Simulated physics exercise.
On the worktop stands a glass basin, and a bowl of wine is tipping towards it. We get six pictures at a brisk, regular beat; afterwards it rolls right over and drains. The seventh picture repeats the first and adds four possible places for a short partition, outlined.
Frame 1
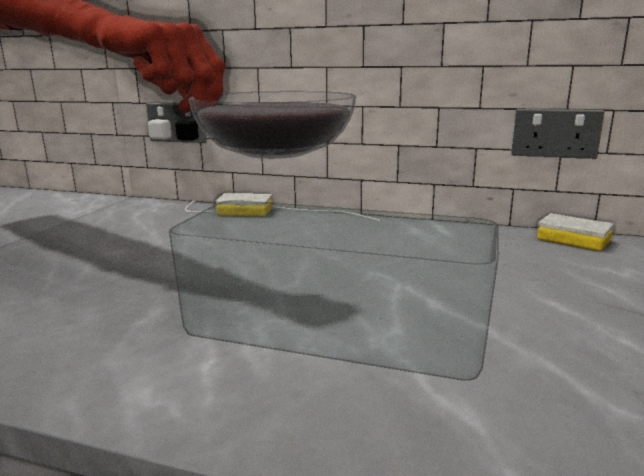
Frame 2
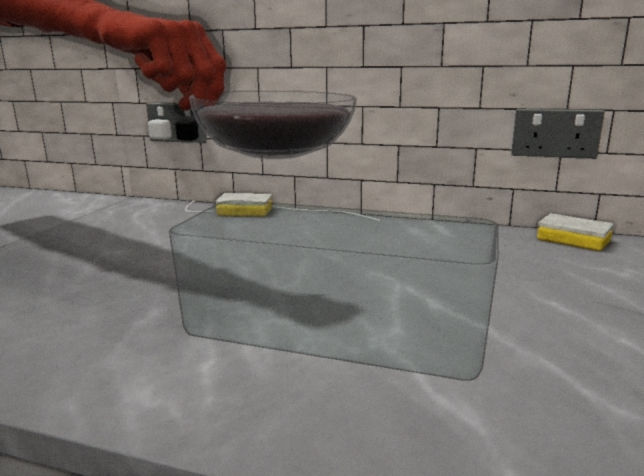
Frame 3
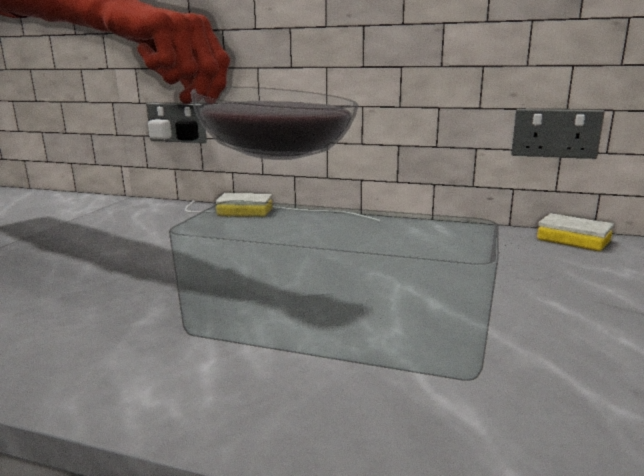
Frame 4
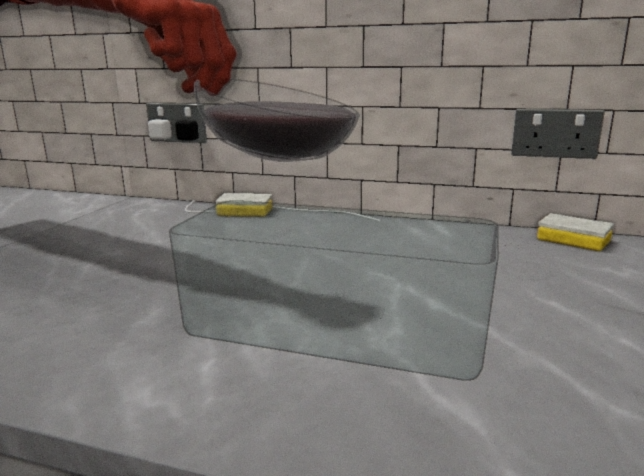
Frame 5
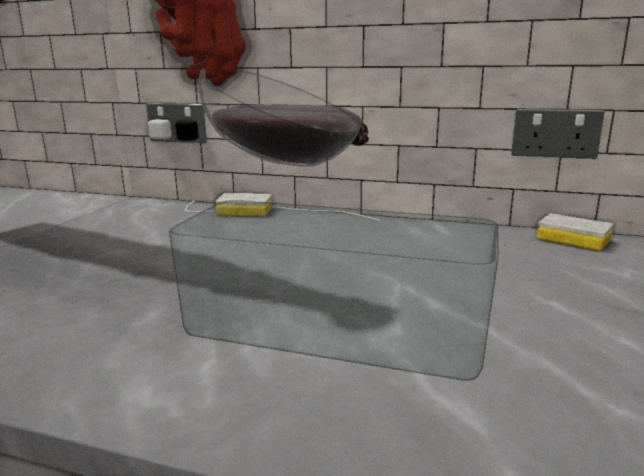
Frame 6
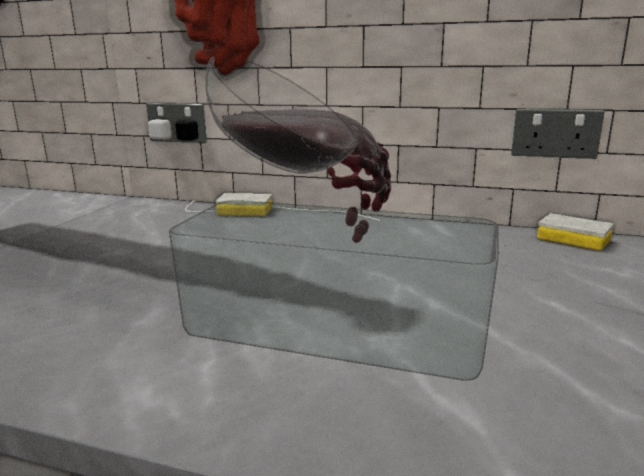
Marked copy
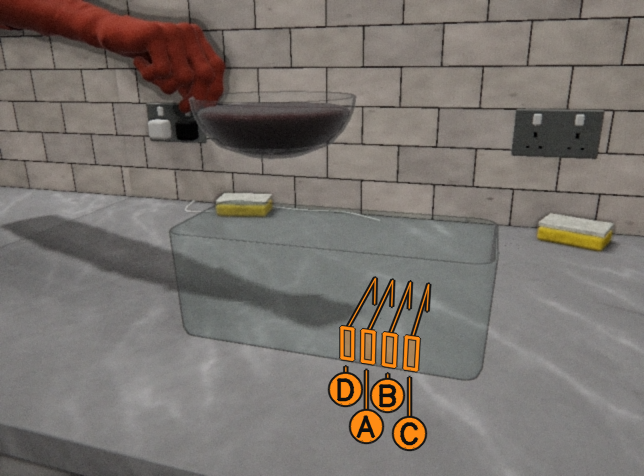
A red hand at the upper left tips a clear bowl of dark wine to the right, slowly at first, then steeply, until wine pours over its lip in clumps and drops above a glass basin. The basin stands on a grey marbled worktop, with two yellow-and-white sponges behind and to the right. The still, slightly raised view faces pale brick tiles and dark sockets.
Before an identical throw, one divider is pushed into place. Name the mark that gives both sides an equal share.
It is B.
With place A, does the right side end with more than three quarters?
No.
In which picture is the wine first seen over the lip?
Picture 5.
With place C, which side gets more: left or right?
More ends on the left.
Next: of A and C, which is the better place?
The answer is A.
On the marked copy, A at (366, 370); B at (387, 374); C at (409, 377); D at (345, 367).
With A, about 35 % ends left of the wall and 64 % right of it.
With B, about 51 % ends left of the wall and 48 % right of it.
With C, about 78 % ends left of the wall and 21 % right of it.
With D, about 23 % ends left of the wall and 77 % right of it.
